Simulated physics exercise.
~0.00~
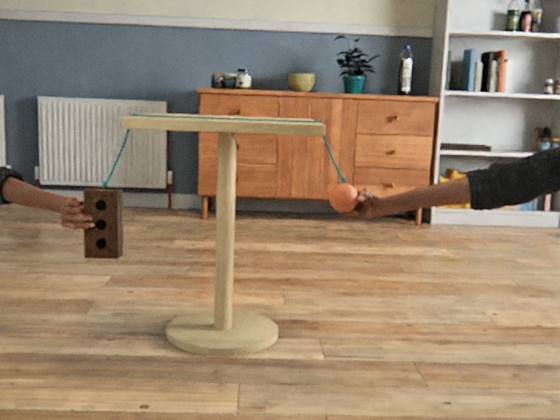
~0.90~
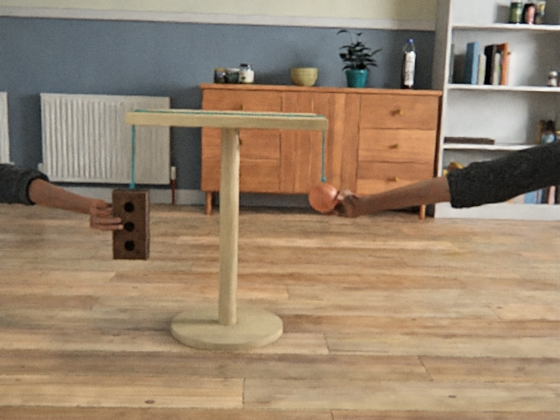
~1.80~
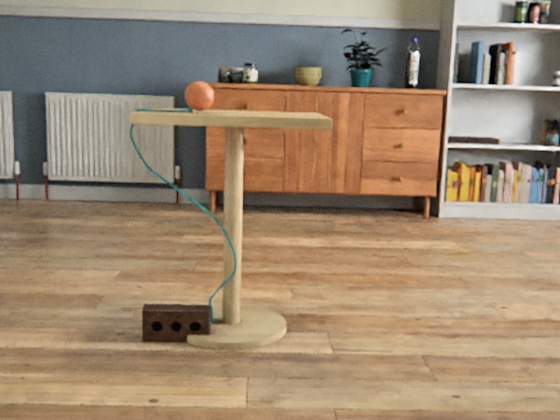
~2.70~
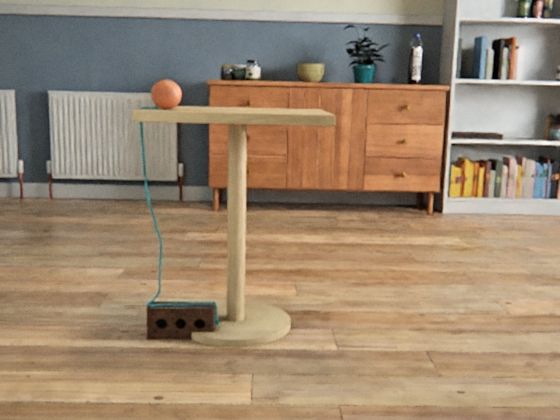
Brick and orange ball tied to a cord over a table, released by hands, the brick dropping leftwards, the ball ending on top.
